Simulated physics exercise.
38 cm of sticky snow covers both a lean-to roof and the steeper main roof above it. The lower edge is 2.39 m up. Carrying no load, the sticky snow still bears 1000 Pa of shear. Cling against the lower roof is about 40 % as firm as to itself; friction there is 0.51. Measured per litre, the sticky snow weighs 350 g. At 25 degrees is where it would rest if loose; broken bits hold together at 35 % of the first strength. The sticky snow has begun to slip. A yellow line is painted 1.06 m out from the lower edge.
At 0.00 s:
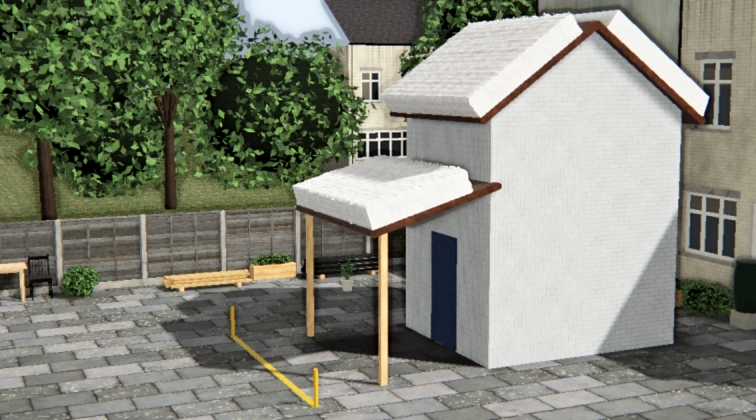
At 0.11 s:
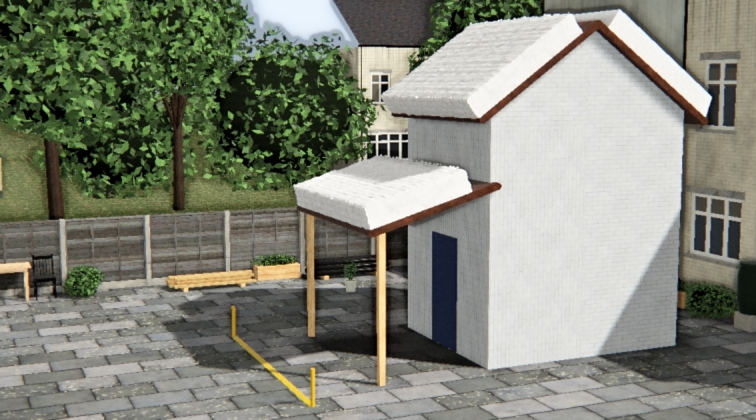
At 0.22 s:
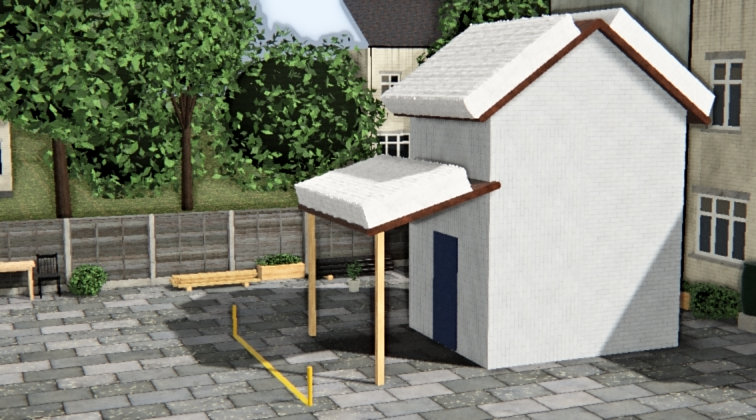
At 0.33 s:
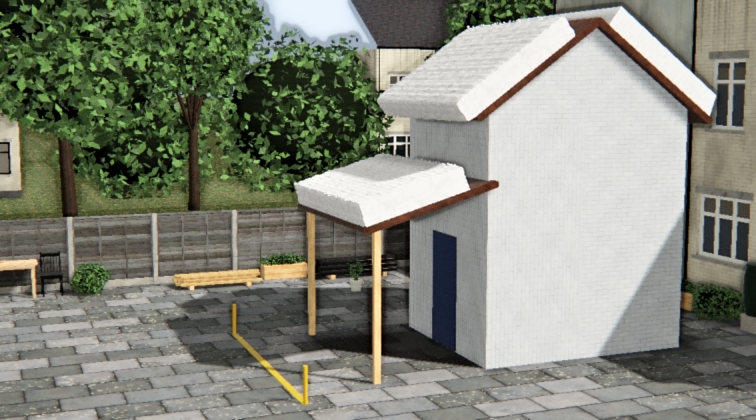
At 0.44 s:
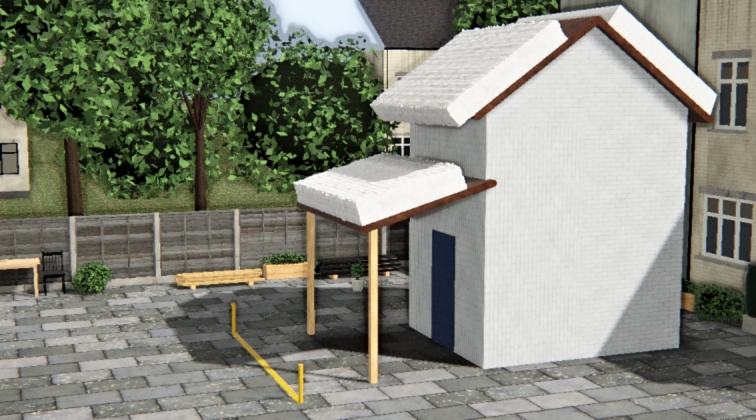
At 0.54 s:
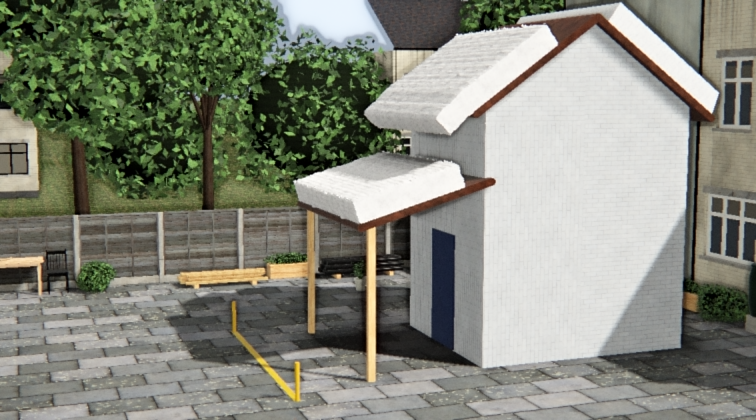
In a paved yard, thick snow slides left down the small white building's upper roof.
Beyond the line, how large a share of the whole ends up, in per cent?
Roughly 27 per cent.
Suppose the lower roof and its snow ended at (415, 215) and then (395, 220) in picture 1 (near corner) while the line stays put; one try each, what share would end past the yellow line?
40 %, 40 %.
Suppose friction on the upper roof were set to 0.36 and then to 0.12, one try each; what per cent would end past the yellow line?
In turn about 20 %, 35 %.
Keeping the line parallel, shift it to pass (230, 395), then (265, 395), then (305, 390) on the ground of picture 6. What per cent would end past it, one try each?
In turn about 12 %, 20 %, 35 %.
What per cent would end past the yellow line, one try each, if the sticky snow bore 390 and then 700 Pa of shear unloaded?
Expect about 45 in a hundred, then about 40 in a hundred.
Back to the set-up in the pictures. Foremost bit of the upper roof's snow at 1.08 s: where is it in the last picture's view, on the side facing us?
Around pixel (380, 171).
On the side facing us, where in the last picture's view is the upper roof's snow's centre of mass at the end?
Pretty much at (310, 304), I'd say.
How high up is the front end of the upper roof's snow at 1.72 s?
Height: Approx. 1.6 m.
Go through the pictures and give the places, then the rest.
The first picture shows leading edge of the sticky snow at (479, 107).
The second picture shows leading edge of the sticky snow at (477, 108), its middle shifted 1.9 cm.
The third picture shows leading edge of the sticky snow at (474, 109), its middle shifted 7.6 cm, 4 % of it past the upper edge, in one piece.
The fourth picture shows leading edge of the sticky snow at (468, 102), its middle shifted 17 cm, 8 % of it past the upper edge, in one piece.
The fifth picture shows leading edge of the sticky snow at (458, 107), its middle shifted 32 cm, 15 % of it past the upper edge, in one piece.
The sixth picture shows leading edge of the sticky snow at (448, 116), its middle shifted 50 cm, 23 % of it past the upper edge, cracking.
After 1.08 s, none is below the lower edge and 0 % is past the line.
After 1.72 s, 10 % is below the lower edge and 1 % is past the line.
After 2.36 s, 47 % is below the lower edge and 26 % is past the line.
After 3.00 s, 48 % is below the lower edge and 27 % is past the line.
After 4.50 s, at the end, 49 % is below the lower edge and 27 % is past the line.
